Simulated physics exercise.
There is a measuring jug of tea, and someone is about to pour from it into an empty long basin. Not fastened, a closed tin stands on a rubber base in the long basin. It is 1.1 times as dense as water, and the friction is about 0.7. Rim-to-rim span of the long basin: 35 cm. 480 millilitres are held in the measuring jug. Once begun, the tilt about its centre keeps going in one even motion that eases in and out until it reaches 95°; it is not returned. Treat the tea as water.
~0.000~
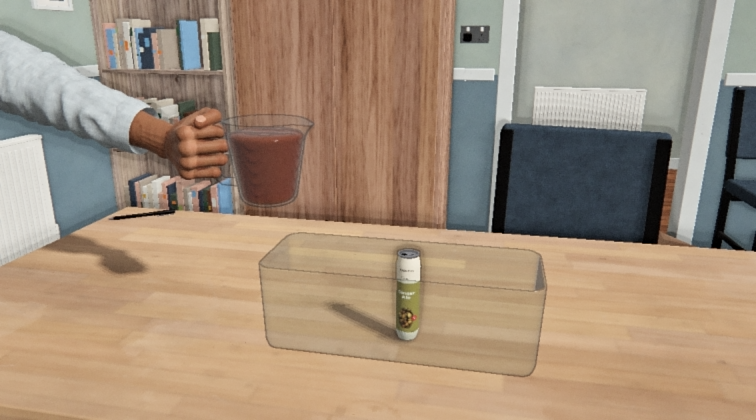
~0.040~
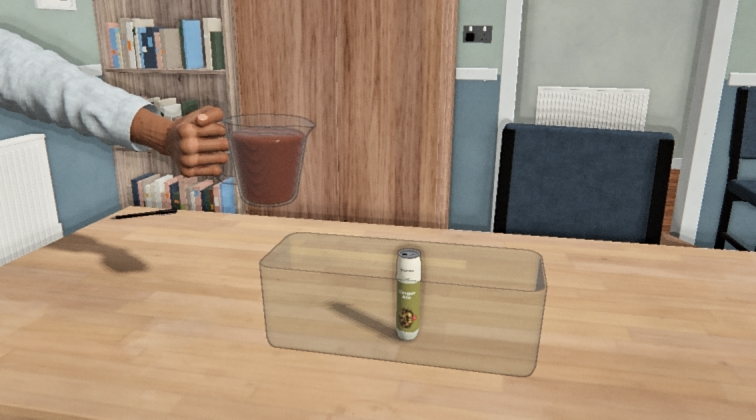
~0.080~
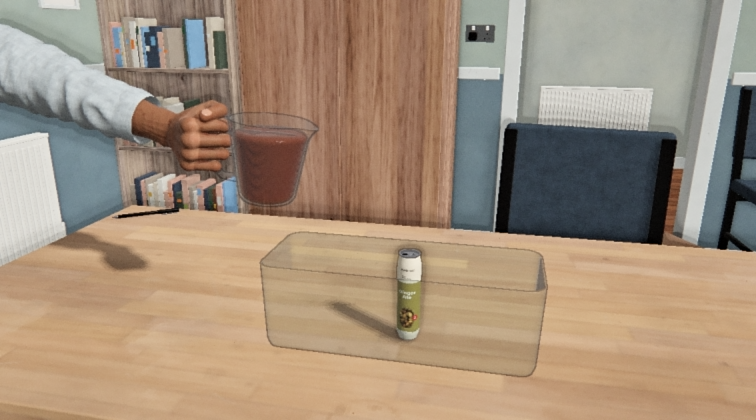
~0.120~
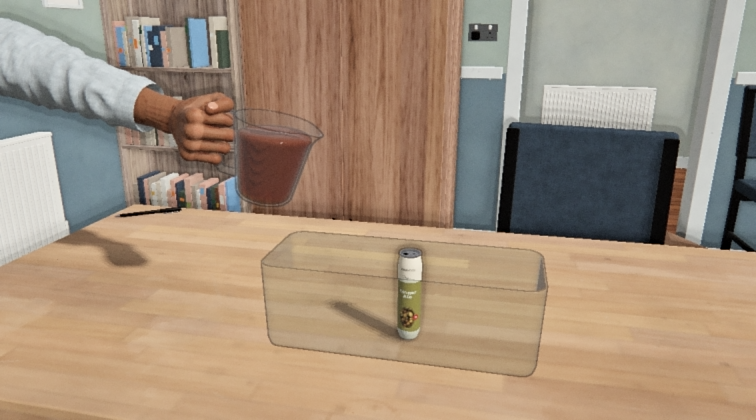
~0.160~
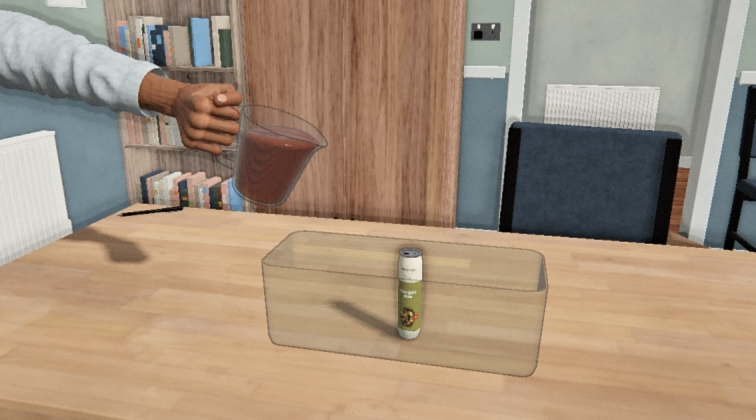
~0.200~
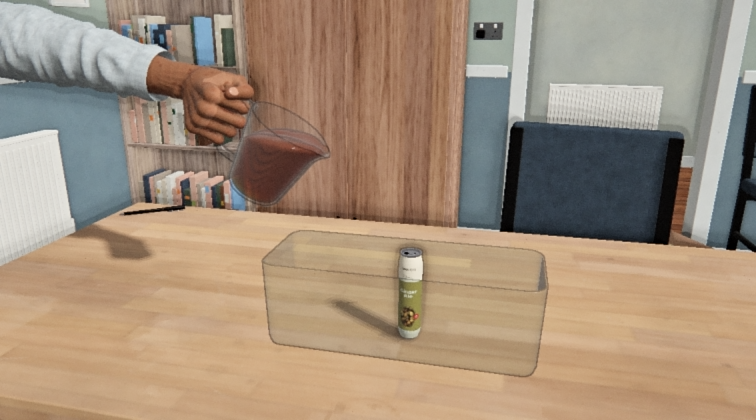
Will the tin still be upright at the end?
It stays erect.
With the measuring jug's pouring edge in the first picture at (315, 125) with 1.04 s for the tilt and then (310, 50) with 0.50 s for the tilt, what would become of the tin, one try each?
Run one: It does not tip. Run two: It tumbles.
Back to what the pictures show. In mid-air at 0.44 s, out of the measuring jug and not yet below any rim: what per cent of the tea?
About 28 per cent.
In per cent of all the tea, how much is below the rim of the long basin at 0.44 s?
Near 24 in a hundred.
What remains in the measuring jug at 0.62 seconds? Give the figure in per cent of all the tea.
14 %.
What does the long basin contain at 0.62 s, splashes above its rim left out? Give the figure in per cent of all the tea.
Some 72 per cent.
Then, 0.44 s in, the tilt is 92° and 49 per cent is still to pour; the tin stands where it began.
Then, 0.62 s in, the tilt is 95° and 13 per cent is still to pour; the tin stands where it began.
Then, 0.80 s in, the tilt is 95° and 3 per cent is still to pour; the tin stands where it began.
Then, 1.00 s in, the tilt is 95° and 0 per cent is still to pour; the tin stands where it began.
Finally, the tin stands where it began.
